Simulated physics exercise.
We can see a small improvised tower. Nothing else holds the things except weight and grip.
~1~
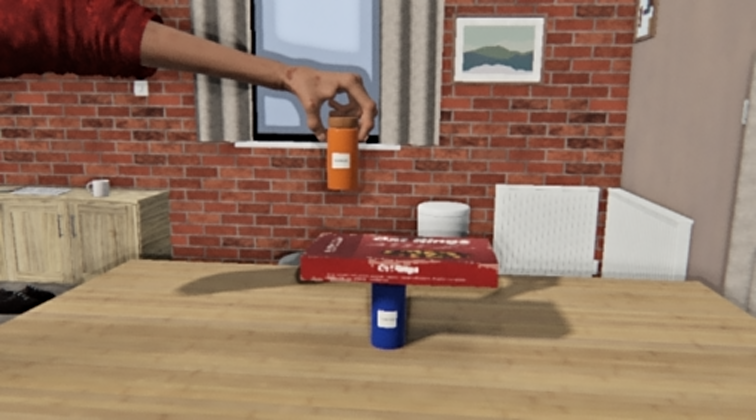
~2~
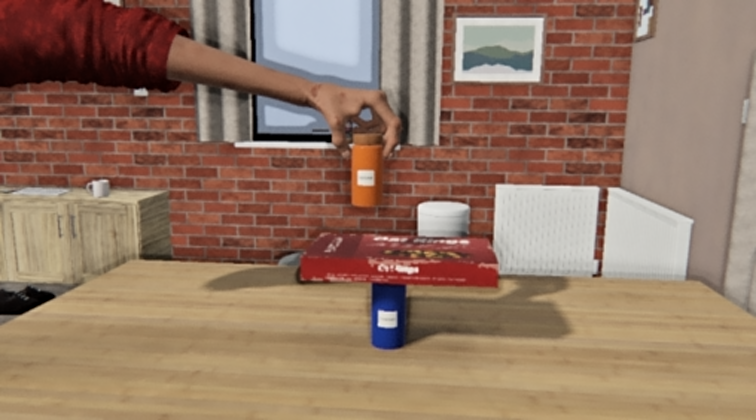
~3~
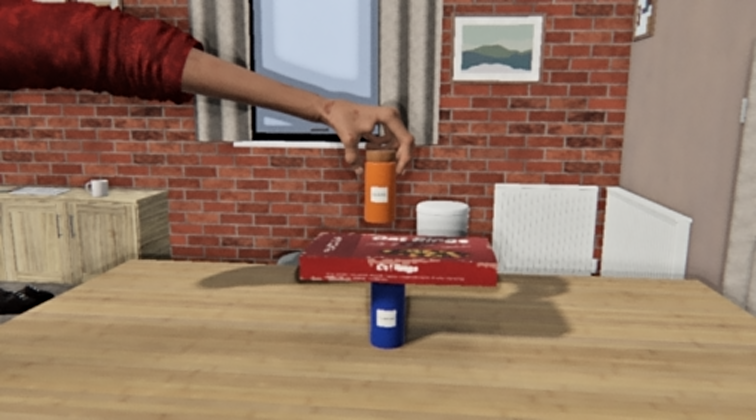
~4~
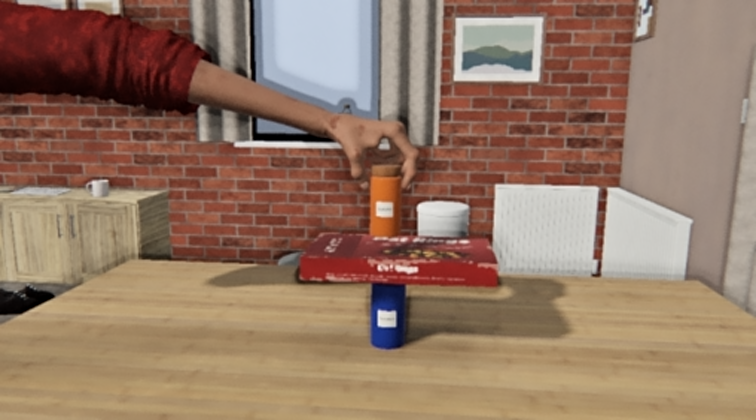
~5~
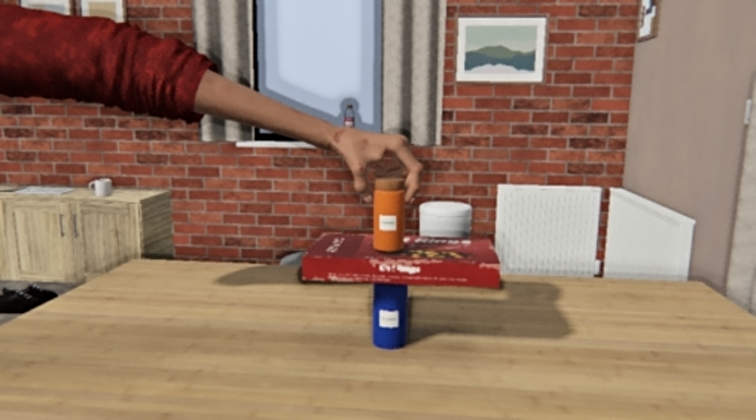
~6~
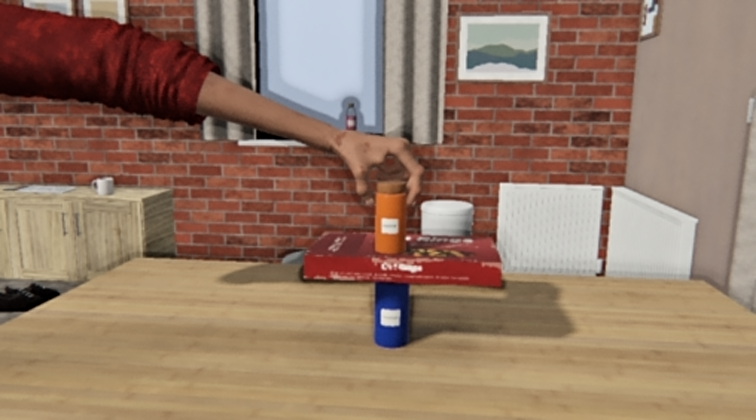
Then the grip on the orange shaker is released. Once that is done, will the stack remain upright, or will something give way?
The stack is stable.
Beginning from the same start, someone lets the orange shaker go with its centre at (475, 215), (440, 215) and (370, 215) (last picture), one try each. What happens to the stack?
The first time it collapses, the second time it collapses, and the third time it stays standing.
Then, 0.70 s on from there, no change.
Then, 1.70 s on from there, orange shaker resting near (391, 217).
In the end, all 3 unmoved. At the end, from the last picture's camera, orange shaker near (391, 217). The stack keeps its balance.
